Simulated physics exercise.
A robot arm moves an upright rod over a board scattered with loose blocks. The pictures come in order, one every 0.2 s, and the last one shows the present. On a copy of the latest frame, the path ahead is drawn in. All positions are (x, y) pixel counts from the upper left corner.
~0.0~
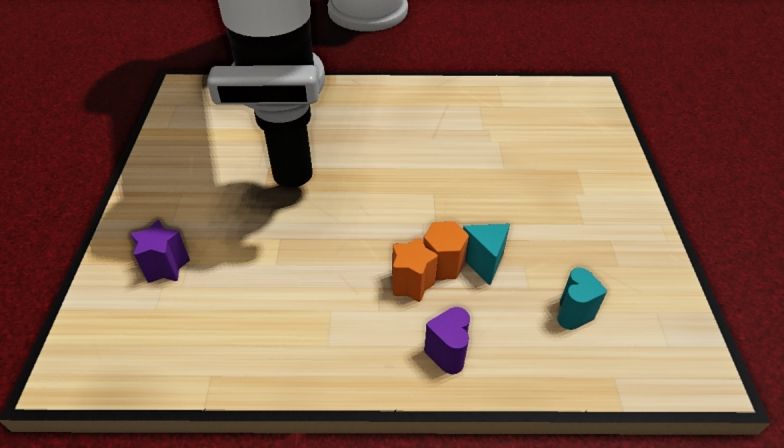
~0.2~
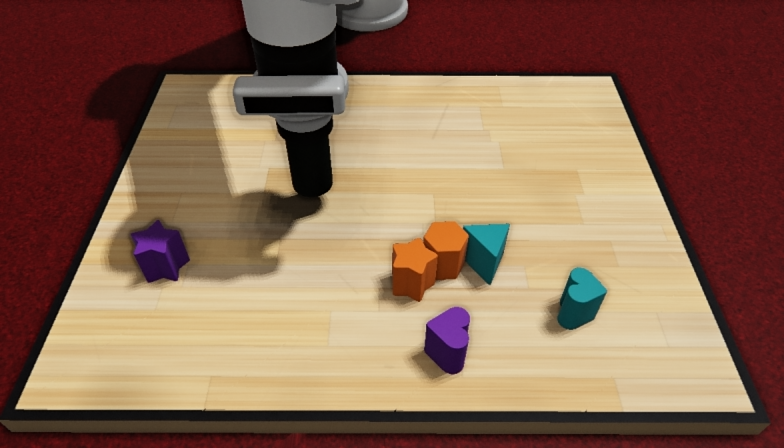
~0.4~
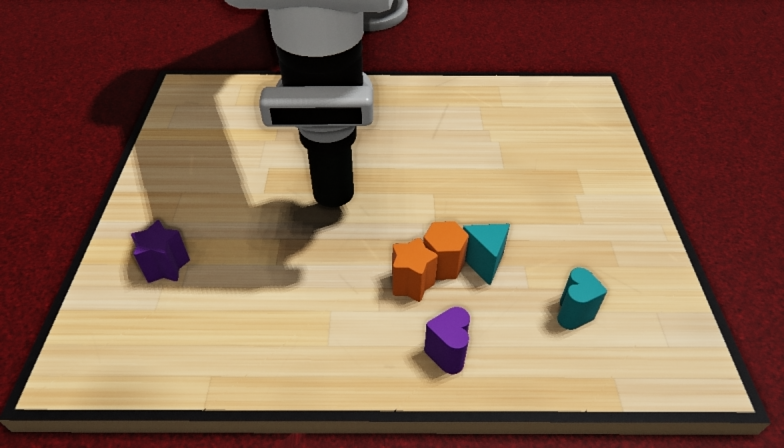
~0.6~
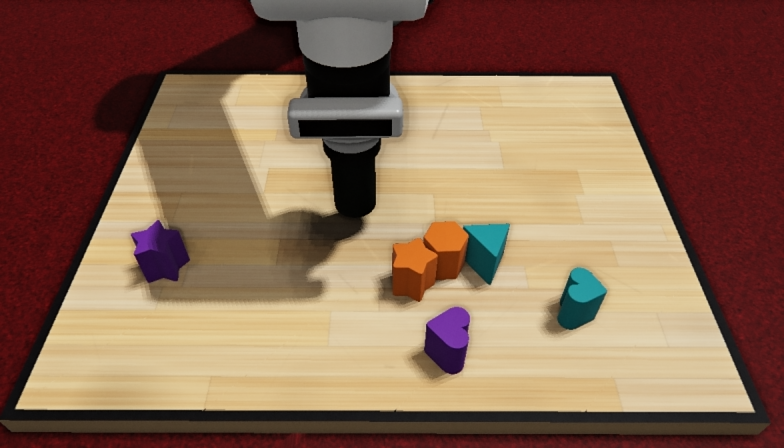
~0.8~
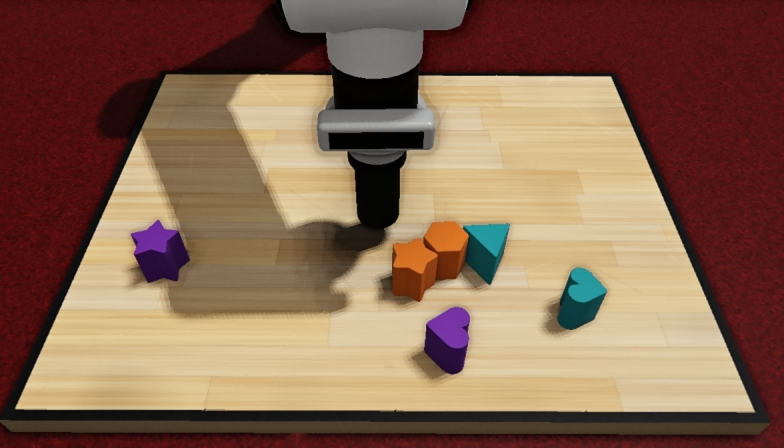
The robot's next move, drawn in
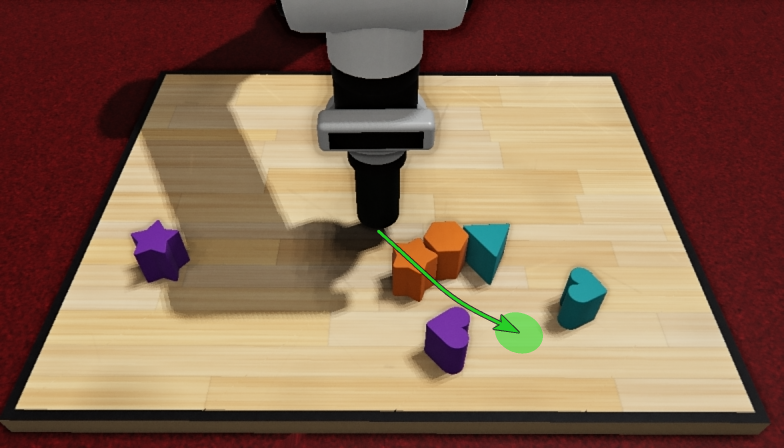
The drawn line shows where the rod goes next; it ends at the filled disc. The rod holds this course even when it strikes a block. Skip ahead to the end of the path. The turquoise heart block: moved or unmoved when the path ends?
It gets no push and keeps its place.
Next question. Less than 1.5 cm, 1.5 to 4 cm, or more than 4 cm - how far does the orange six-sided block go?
That one ends up more than 4 cm from where it is now.
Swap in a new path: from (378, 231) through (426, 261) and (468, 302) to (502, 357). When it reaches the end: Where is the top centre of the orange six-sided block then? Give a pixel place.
It will likely be found at (529, 282).
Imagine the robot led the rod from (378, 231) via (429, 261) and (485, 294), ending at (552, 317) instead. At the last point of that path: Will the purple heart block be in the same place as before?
In short: Yes.
The line goes from (378, 231) via (417, 266) and (461, 302), ending at (519, 332).
On the path given first. One third of the way, rod (418, 249); orange star (422, 269), turned 15° clockwise; orange six-sided block (461, 241), turned 25° anticlockwise; turquoise triangle (497, 234).
Two thirds of the way, rod (464, 286); orange star (440, 301), turned 60° clockwise; orange six-sided block (506, 259), turned 90° anticlockwise; purple heart block (452, 339); turquoise triangle (517, 234), turned 25° anticlockwise.
At the end, rod (524, 316); orange star (442, 302), turned 65° clockwise; orange six-sided block (530, 266), turned 145° anticlockwise; purple heart block (452, 342); turquoise triangle (519, 233), turned 30° anticlockwise; turquoise heart block unmoved.
